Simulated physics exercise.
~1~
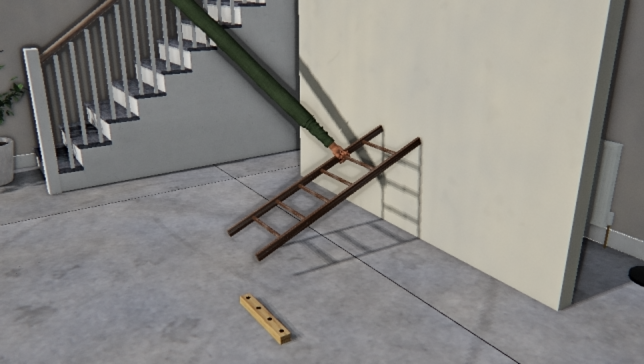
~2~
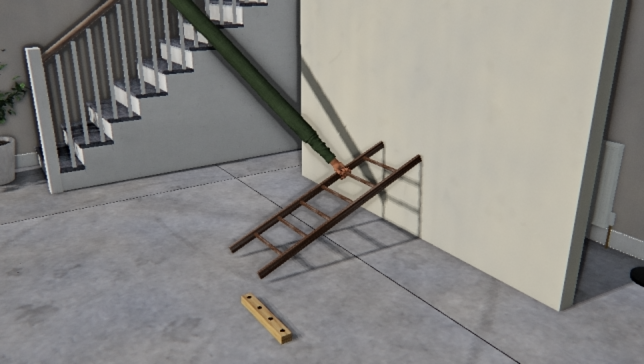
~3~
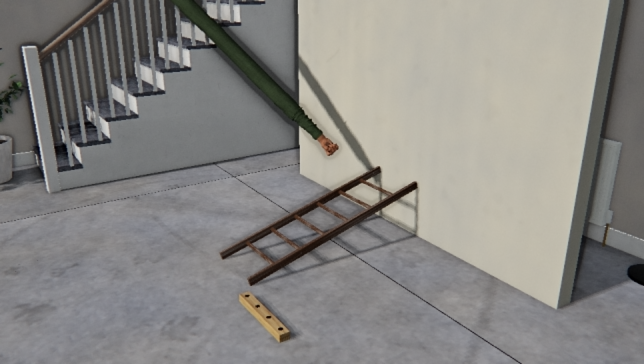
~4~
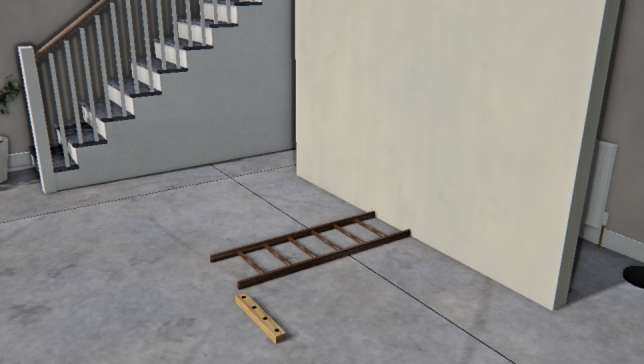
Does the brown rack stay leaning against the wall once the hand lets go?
No, its feet slide out from the wall and it slips down until it lies flat on the floor.
